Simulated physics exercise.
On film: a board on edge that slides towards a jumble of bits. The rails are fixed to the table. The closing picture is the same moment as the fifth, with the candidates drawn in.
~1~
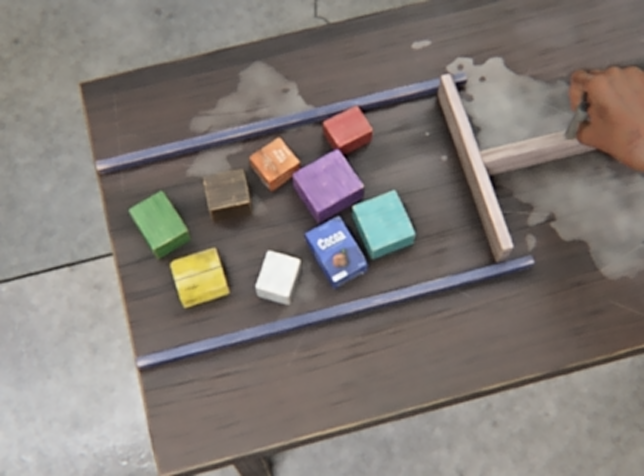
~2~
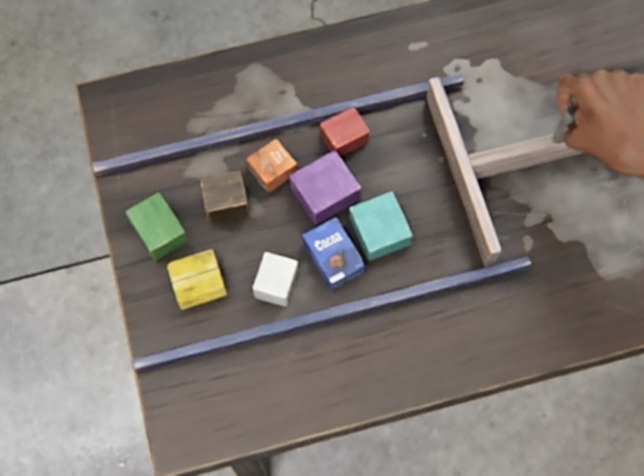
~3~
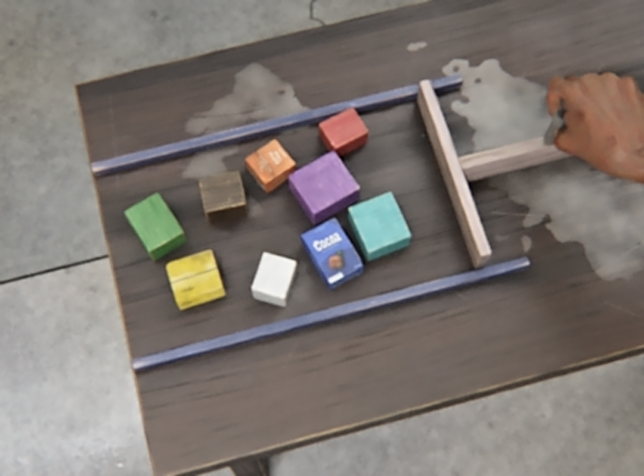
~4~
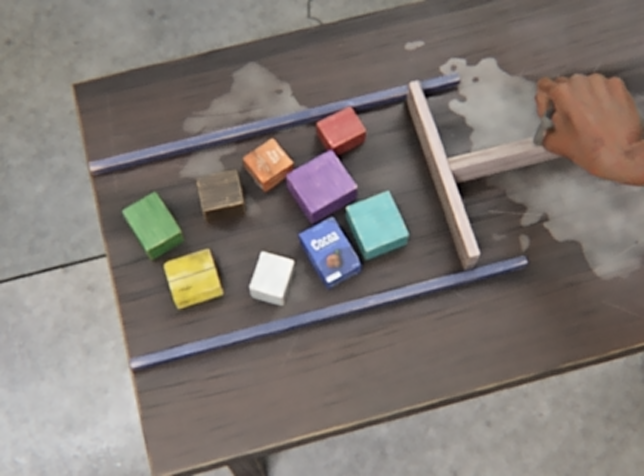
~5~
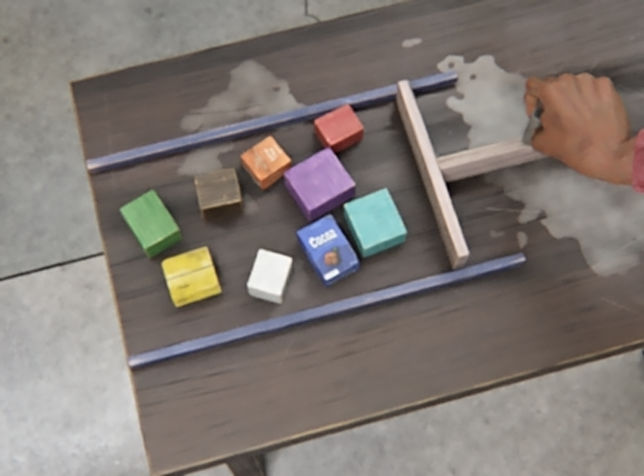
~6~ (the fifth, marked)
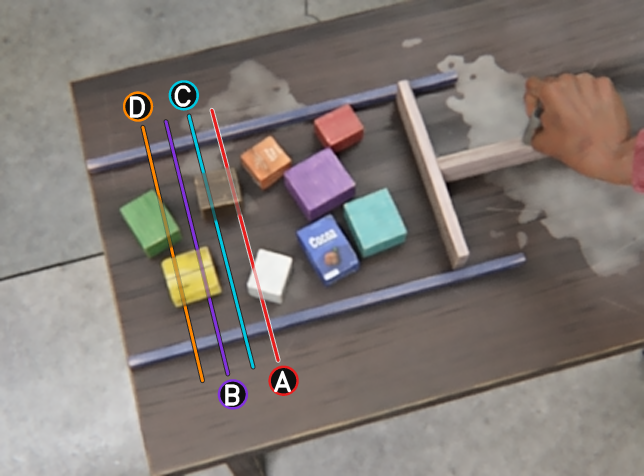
A hand slides a wooden board slowly left between two rails toward scattered colourful blocks.
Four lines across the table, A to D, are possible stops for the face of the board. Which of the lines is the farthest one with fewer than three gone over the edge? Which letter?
At C, and not beyond.
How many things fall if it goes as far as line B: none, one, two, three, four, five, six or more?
By then, three.
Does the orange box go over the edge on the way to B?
No.
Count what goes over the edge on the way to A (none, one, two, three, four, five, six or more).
In all, none.
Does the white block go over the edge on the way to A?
No.
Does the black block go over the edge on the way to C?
By then, no.
On the marked copy, A at (243, 229); B at (195, 242); C at (220, 235); D at (171, 248).
With C. Early on, board (357, 184); red block (311, 135); white block (261, 280).
Further on, board (279, 204); yellow box (145, 280); green block (145, 228).
At the end, board (221, 219); yellow box over the edge; green block over the edge; two fallen.
As for the rest, A is within the limit but short; B drops three; D drops five.
